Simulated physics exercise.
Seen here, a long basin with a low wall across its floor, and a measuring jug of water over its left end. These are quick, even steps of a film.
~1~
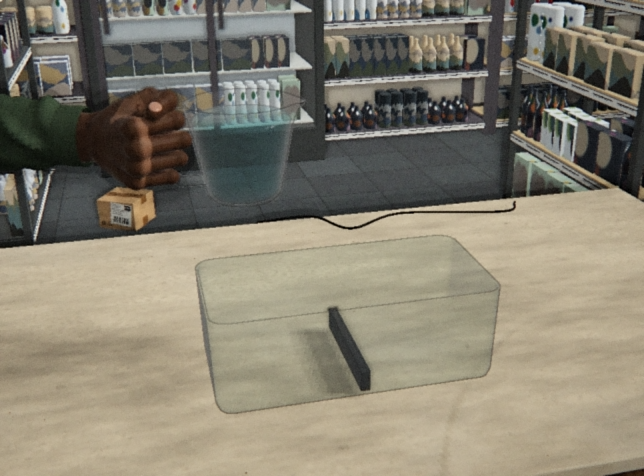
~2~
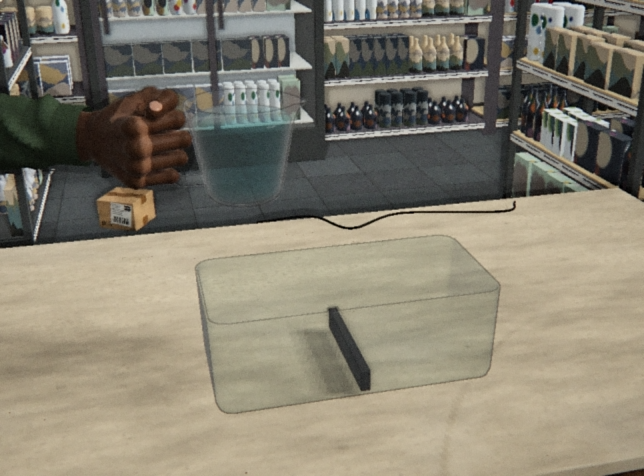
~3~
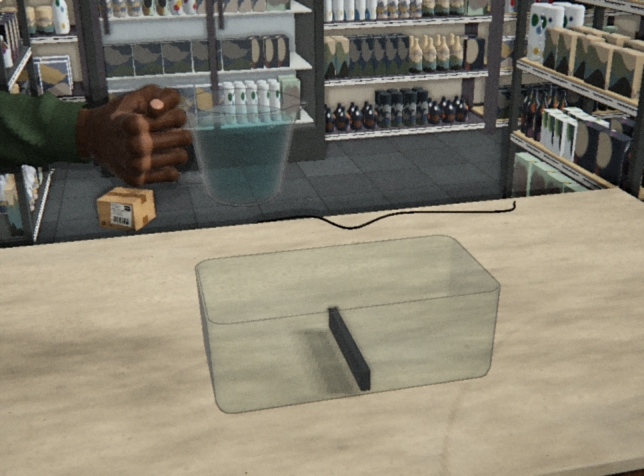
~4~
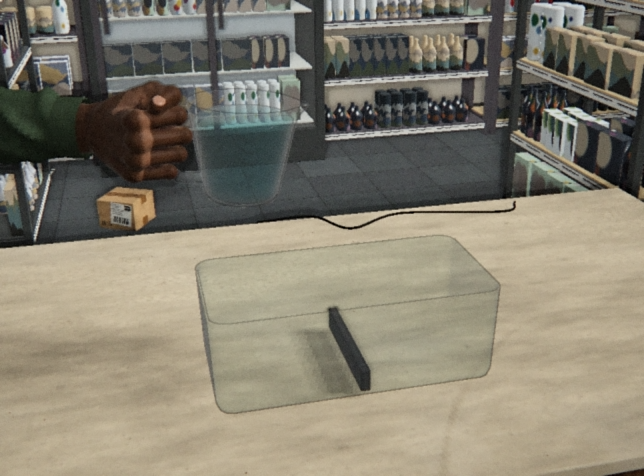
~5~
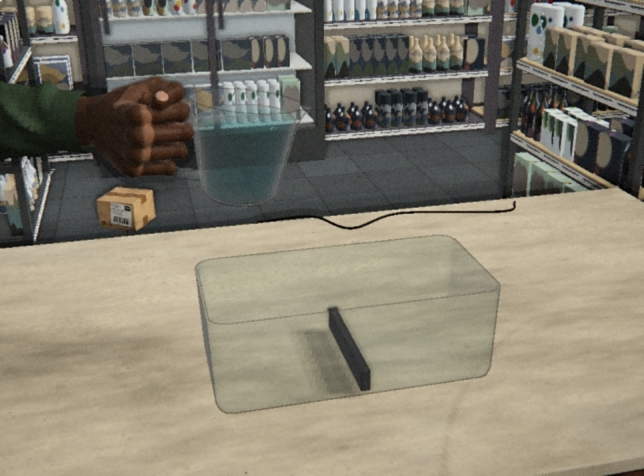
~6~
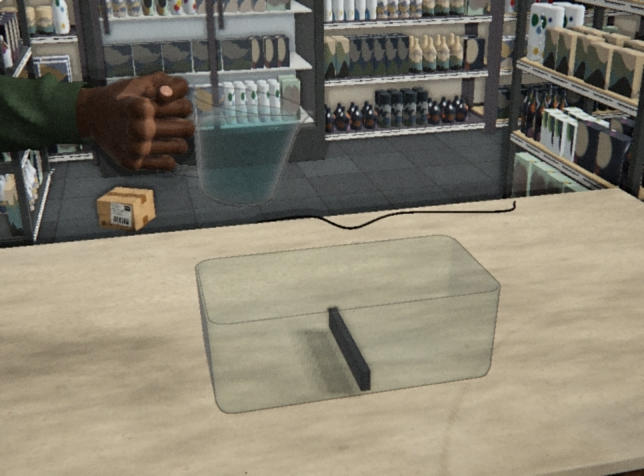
A hand beside a jug of blue water tilts it slightly rightward above a clear basin.
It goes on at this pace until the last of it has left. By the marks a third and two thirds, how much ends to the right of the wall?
It comes to more than two thirds.
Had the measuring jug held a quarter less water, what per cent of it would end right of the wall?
About 90 per cent.
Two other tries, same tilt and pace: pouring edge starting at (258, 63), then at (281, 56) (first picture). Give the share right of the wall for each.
About 45 and 75 per cent.
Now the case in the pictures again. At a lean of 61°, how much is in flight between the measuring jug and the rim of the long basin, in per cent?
About 20 per cent.
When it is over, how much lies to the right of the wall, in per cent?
Roughly 85 in a hundred.
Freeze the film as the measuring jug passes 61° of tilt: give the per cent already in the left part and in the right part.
Some 0 per cent left and 5 right.
A moment on, the measuring jug is tipped part way and 74 per cent is still to pour, 0 is left of the wall and 4 right of it.
Next, the measuring jug is tipped on its side and 24 per cent is still to pour, 3 is left of the wall and 51 right of it.
Then the measuring jug is tipped on its side and 2 per cent is still to pour, 8 is left of the wall and 85 right of it.
Later the measuring jug is tipped on its side and 0 per cent is still to pour, 10 is left of the wall and 89 right of it.
At rest 12 per cent lies left of the wall, 87 right of it and 1 outside.
